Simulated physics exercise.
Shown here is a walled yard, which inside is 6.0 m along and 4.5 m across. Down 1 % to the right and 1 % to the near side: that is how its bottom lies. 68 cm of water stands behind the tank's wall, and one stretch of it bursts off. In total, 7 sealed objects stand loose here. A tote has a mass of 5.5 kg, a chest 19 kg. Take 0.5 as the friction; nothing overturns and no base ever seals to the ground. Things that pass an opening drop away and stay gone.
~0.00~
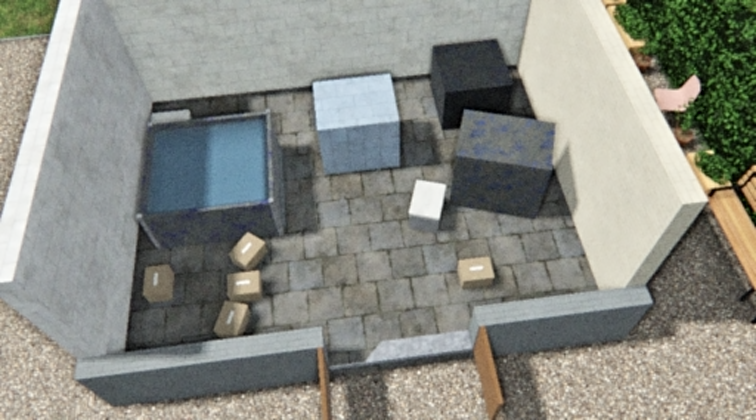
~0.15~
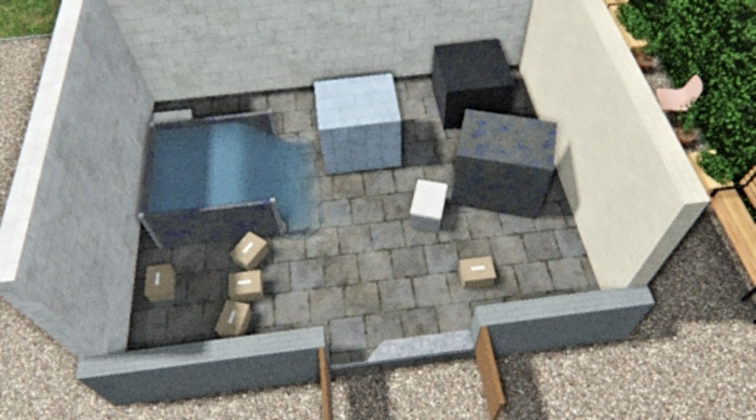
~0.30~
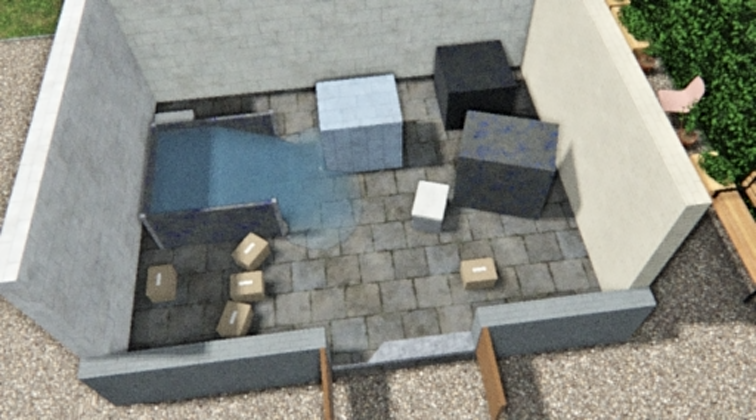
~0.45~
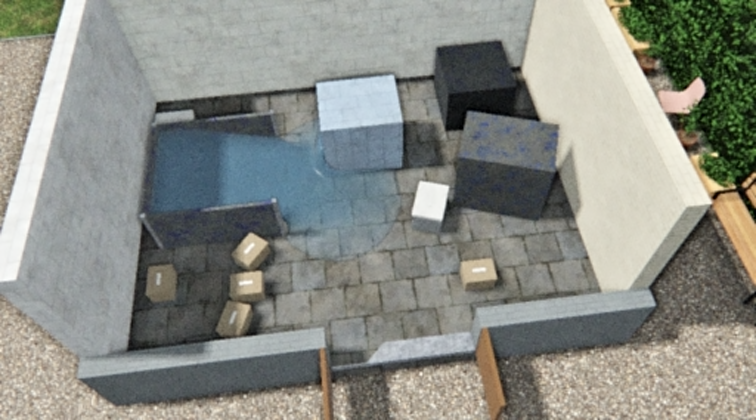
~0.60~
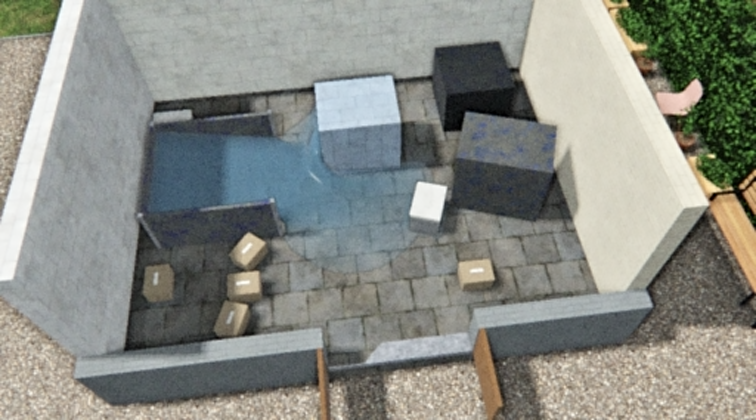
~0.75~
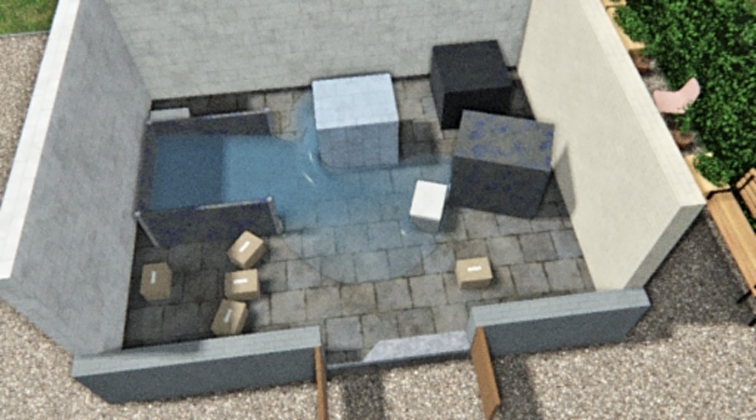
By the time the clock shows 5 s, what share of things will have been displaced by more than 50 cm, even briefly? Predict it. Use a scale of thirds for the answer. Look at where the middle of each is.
On that scale: Less than a third.
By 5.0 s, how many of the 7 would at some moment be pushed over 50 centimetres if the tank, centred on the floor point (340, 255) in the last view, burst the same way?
So the tally would be 2.
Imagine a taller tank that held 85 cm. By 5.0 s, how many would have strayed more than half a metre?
It would come to 2 of them.
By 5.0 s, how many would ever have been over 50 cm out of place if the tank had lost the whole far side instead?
Then the count would be 4.
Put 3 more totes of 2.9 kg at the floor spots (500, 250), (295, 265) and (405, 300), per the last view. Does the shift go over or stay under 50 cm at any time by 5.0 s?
First exceeds it, second falls shy, third exceeds it.
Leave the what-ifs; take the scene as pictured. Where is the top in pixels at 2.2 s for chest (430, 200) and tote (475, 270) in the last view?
Estimated pixels: (569, 248) and (590, 287).
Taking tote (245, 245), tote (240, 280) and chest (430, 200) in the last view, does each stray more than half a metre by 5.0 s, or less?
Listed in sequence: Lower; lower; higher for the last.
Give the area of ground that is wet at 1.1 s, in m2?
About 10.0 m2.
After 1.1 s 0 of 7 are over 50 cm from their spots; 0 afloat.
After 2.2 s 2 of 7 are over 50 cm from their spots; 1 afloat.
After 3.5 s 2 of 7 are over 50 cm from their spots; 3 afloat.
After 5.0 s 2 of 7 are over 50 cm from their spots, and 2 have been at some point; 2 afloat.
